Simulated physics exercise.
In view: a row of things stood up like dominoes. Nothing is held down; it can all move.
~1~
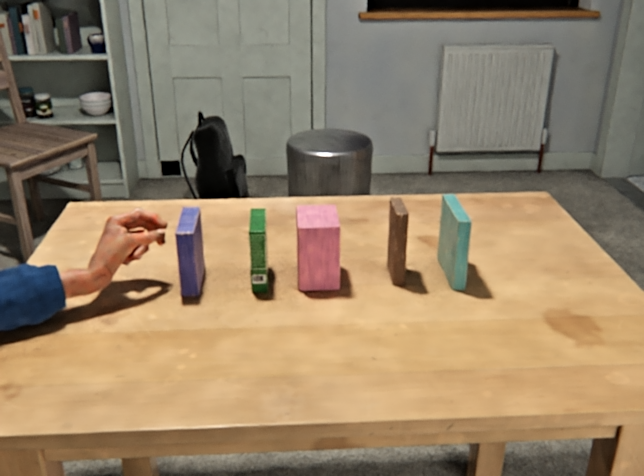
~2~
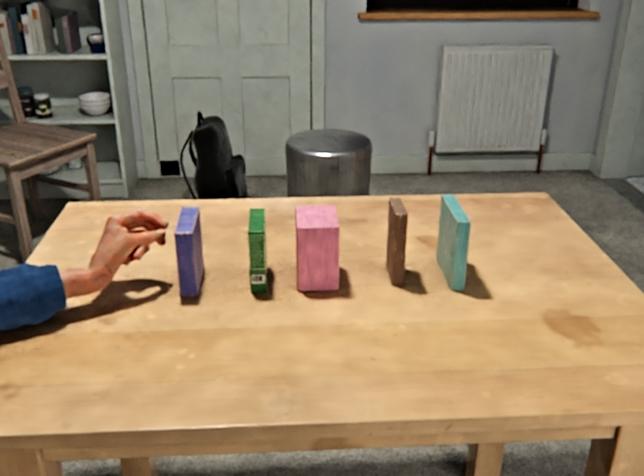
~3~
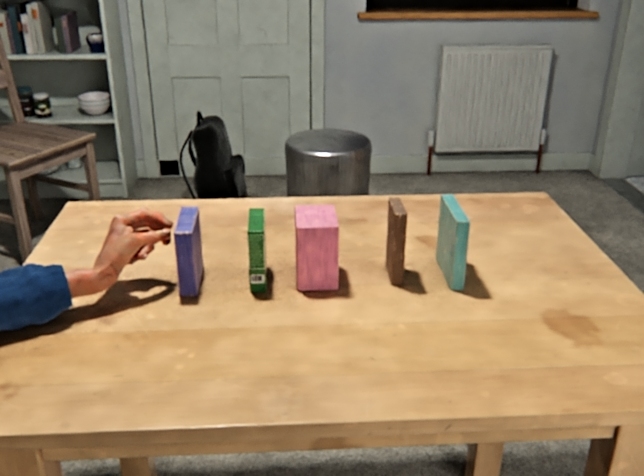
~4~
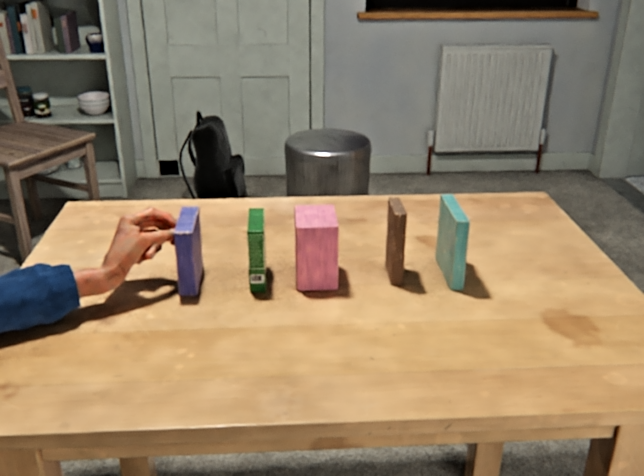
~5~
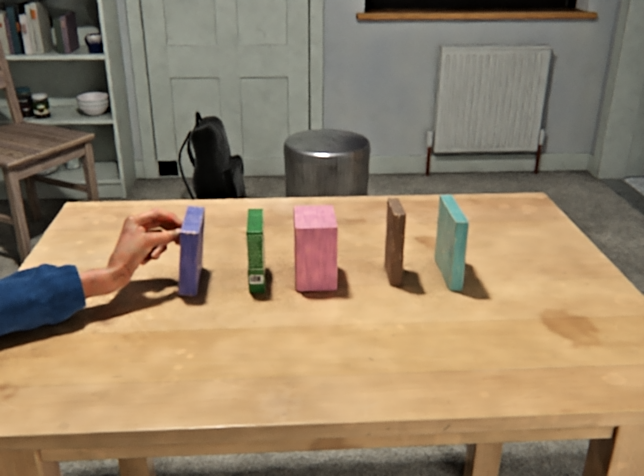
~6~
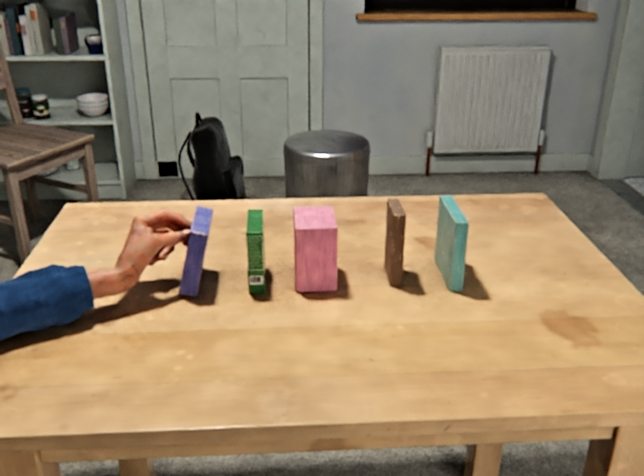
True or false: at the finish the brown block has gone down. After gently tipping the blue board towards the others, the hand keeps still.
False, it is still up.
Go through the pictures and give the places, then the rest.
In the first frame, brown block (397, 241); pink block (318, 247).
In the second frame, pink block (317, 247); green packet (258, 250).
In the third frame, pink block (317, 247); green packet (257, 250).
In the fourth frame, pink block (316, 247); green packet (257, 250).
In the fifth frame, blue board 6° over; pink block (315, 248); green packet (256, 250).
In the sixth frame, blue board 14° over; brown block (394, 242); pink block (315, 248).
Then, 0.20 s after the last picture, blue board 42° over.
Then, 0.30 s after the last picture, blue board 66° over; green packet tipped 27° from how it was.
At rest, left askew, green packet; the other 2 in place. Seen from the same camera at the end, brown block near (394, 242).
